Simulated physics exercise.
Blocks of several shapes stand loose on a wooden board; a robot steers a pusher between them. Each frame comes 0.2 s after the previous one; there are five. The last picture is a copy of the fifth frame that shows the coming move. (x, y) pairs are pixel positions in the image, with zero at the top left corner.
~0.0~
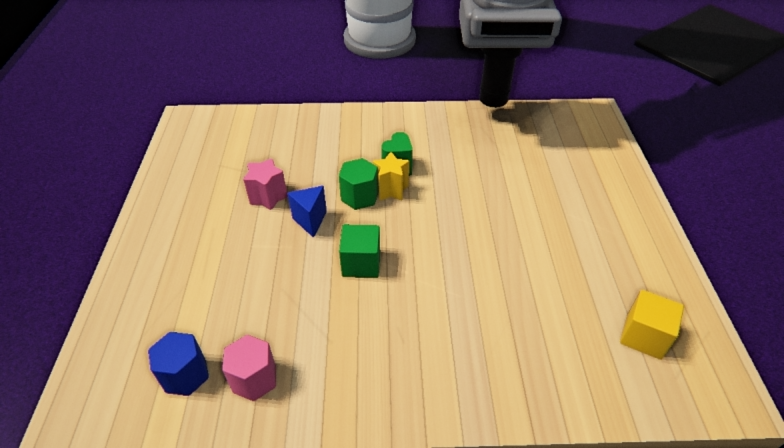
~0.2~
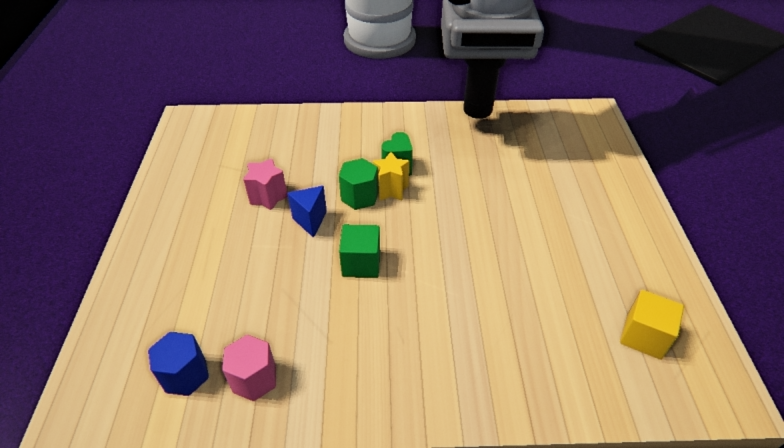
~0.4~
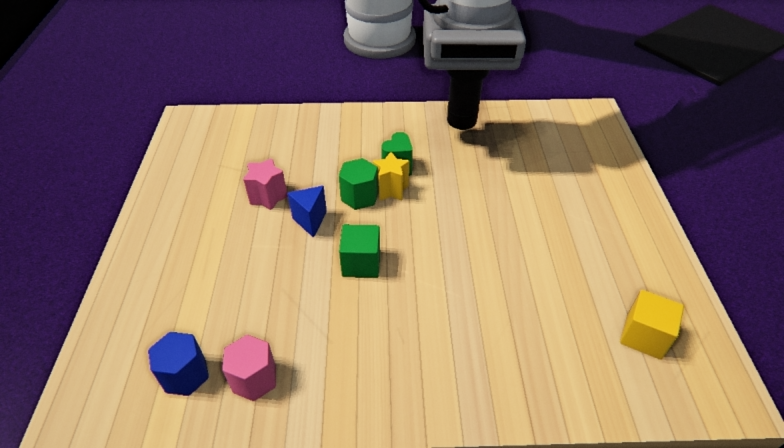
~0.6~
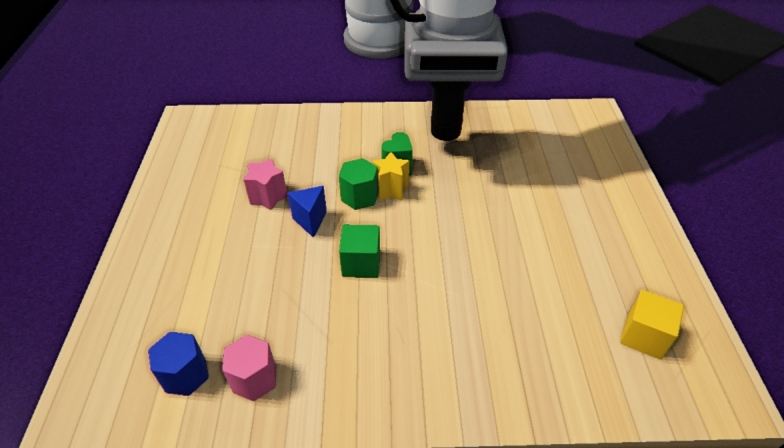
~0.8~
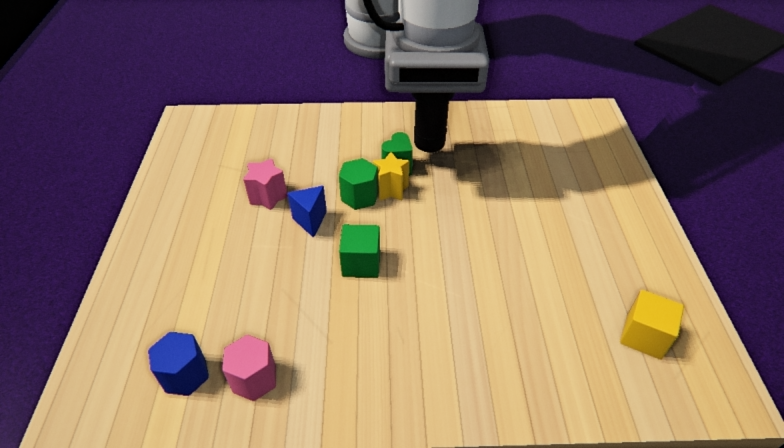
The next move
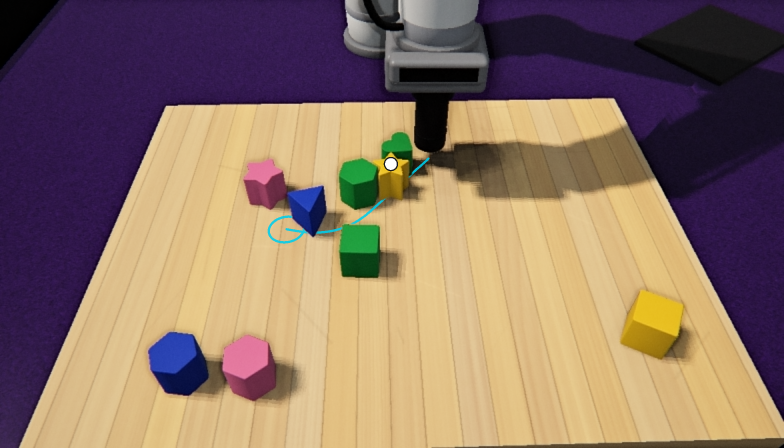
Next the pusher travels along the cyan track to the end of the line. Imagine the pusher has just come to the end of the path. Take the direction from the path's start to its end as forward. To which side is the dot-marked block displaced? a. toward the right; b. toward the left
Correct choice: B.
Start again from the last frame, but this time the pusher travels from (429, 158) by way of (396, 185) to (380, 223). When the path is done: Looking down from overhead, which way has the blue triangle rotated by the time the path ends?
Viewed from above: Anti-clockwise.
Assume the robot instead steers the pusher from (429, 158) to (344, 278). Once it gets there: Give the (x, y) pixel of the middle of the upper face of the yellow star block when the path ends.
Expect it around (324, 225).
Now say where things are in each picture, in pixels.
In the first frame, pusher tip (494, 100); block tops, pink star block (262, 171); blue triangle (307, 196); green hexagonal block (358, 170); yellow star block (391, 164); green heart-shaped block (398, 143).
In the second frame, pusher (478, 111); blocks unchanged.
In the third frame, pusher (462, 122); blocks unchanged.
In the fourth frame, pusher (446, 133); blocks unchanged.
In the fifth frame, pusher (430, 144); pink star block (262, 171); blue triangle (307, 196); green hexagonal block (358, 170); yellow star block (391, 164); green heart-shaped block (398, 143).
Path on the board, from (429, 158) via (393, 191) and (351, 225), ending at (286, 229); the dot is on the yellow star block.
The first path, step by step. One third of the way, pusher (393, 176); blue triangle (304, 197); green hexagonal block (338, 181), turned 25° clockwise; yellow star block (374, 181); green heart-shaped block (374, 150), turned 60° clockwise.
Two thirds of the way, pusher (349, 210); blue triangle (288, 198), turned 45° anticlockwise; green hexagonal block (316, 188), turned 80° clockwise; yellow star block (329, 219); green heart-shaped block (374, 150), turned 60° clockwise.
At the end, pusher (283, 214); pink star block (252, 163), turned 20° clockwise; blue triangle (241, 193), turned 50° anticlockwise; green hexagonal block (269, 181), turned 120° clockwise; yellow star block (300, 230), turned 45° anticlockwise; green heart-shaped block (374, 150), turned 60° clockwise.
